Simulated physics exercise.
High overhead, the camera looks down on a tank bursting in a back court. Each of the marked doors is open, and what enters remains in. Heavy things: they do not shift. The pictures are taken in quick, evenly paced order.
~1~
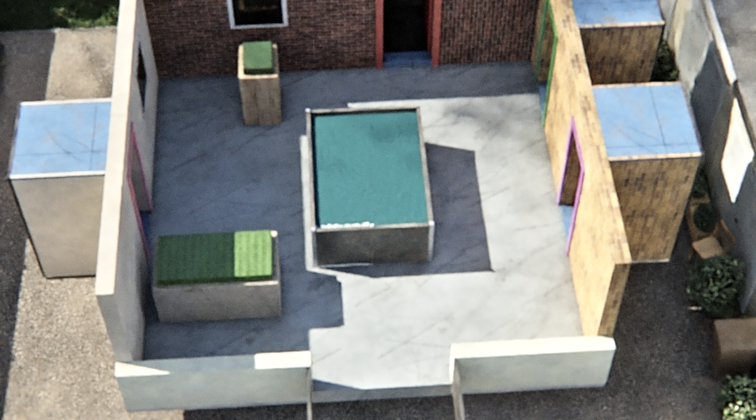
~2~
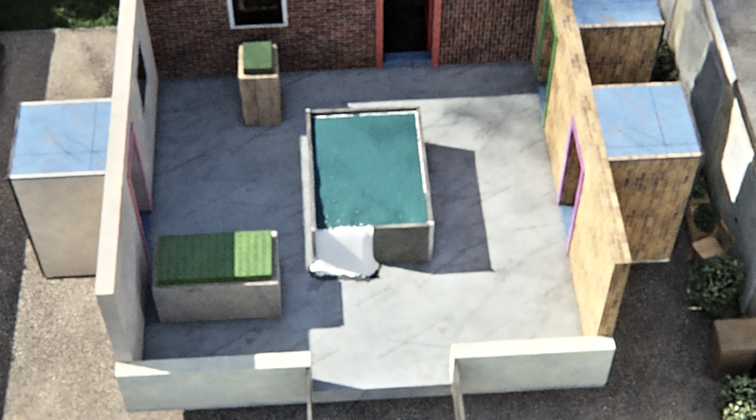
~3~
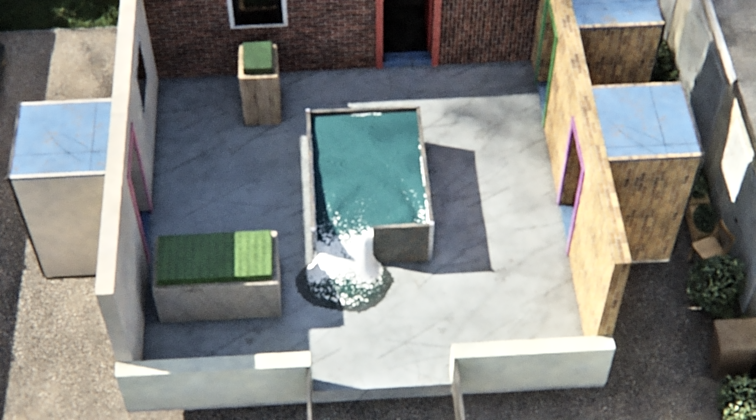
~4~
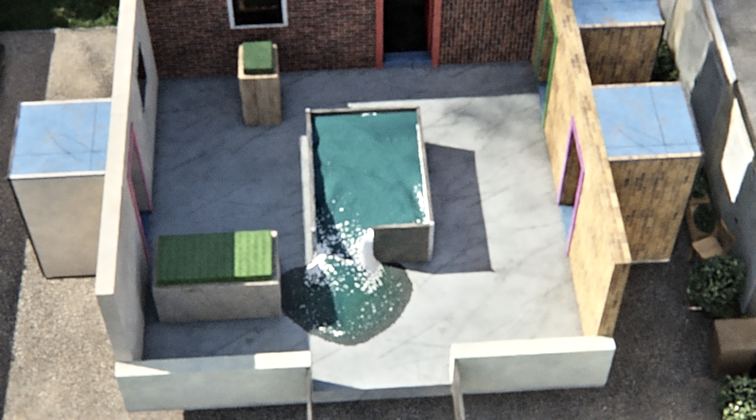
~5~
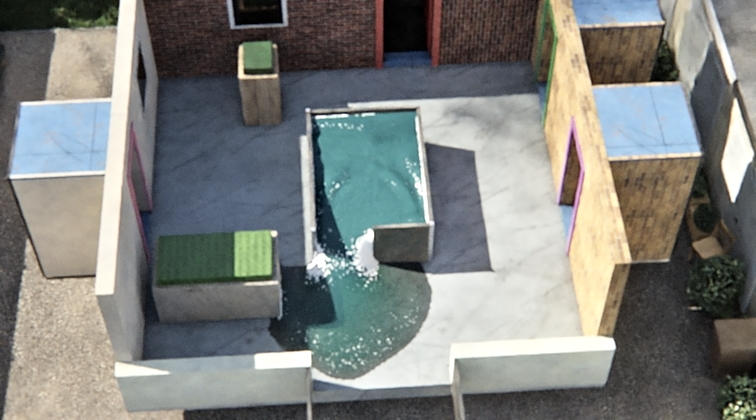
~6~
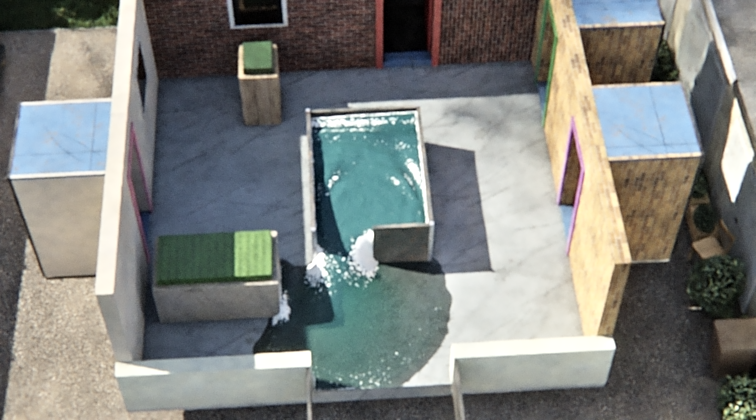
Water burst through a gap at the near left corner of the tank in the courtyard, foamed onto the grey paving, and spread in a widening dark pool toward the low front walls and grass-topped block.
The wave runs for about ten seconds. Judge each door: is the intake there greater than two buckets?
My prediction: Red door: At most two buckets, green door: At most two buckets, pink door: At most two buckets, purple door: At most two buckets.
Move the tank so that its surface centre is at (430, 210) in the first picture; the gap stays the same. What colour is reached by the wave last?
That would be the red door.
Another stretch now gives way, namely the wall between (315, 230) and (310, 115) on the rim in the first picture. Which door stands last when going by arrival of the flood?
My answer is the door marked purple.
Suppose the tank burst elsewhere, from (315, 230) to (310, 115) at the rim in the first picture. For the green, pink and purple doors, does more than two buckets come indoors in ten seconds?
As I see it, the green door undershoots, while the pink door overshoots and the purple door undershoots.
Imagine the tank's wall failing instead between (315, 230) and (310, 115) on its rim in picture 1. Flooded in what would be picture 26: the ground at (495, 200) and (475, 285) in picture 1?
Note: Point one unreached; point two unreached.
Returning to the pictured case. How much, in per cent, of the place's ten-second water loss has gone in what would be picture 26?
Estimate: Some 50 %.
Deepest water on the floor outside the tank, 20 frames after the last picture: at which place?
That spot is close to (154, 387).
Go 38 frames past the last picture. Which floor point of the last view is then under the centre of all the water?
Somewhere around (321, 247) in the last view.
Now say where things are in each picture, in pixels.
The first frame shows the water tank at (368, 169) is whole and still.
In the second frame, water pours out at (345, 252) and has run to (312, 268).
In the third frame, water pours out at (345, 252) and has run to (366, 305).
In the fourth frame, the front is at (349, 342), out from the gap at (345, 253).
In the fifth frame, water pours out at (345, 253) and has run to a hidden place.
In the sixth frame, the front is at a hidden place, out from the gap at (345, 253).
A moment on, water covers 20 % of the floor; the red door not reached, the green door not reached, the pink door not reached, the purple door not reached.
Next, water covers 25 % of the floor; the red door not reached, the green door not reached, the pink door not reached, the purple door not reached.
Then, water covers 35 % of the floor; the red door not reached, the green door not reached, the pink door wet at the sill, nothing in, the purple door not reached.
Later, water covers 55 % of the floor; the red door not reached, the green door not reached, the pink door wet at the sill, nothing in, the purple door wet at the sill, nothing in.
In the end, water covers 65 % of the floor; the red door wet at the sill, nothing in, the green door not reached, the pink door wet at the sill, nothing in, the purple door wet at the sill, nothing in.
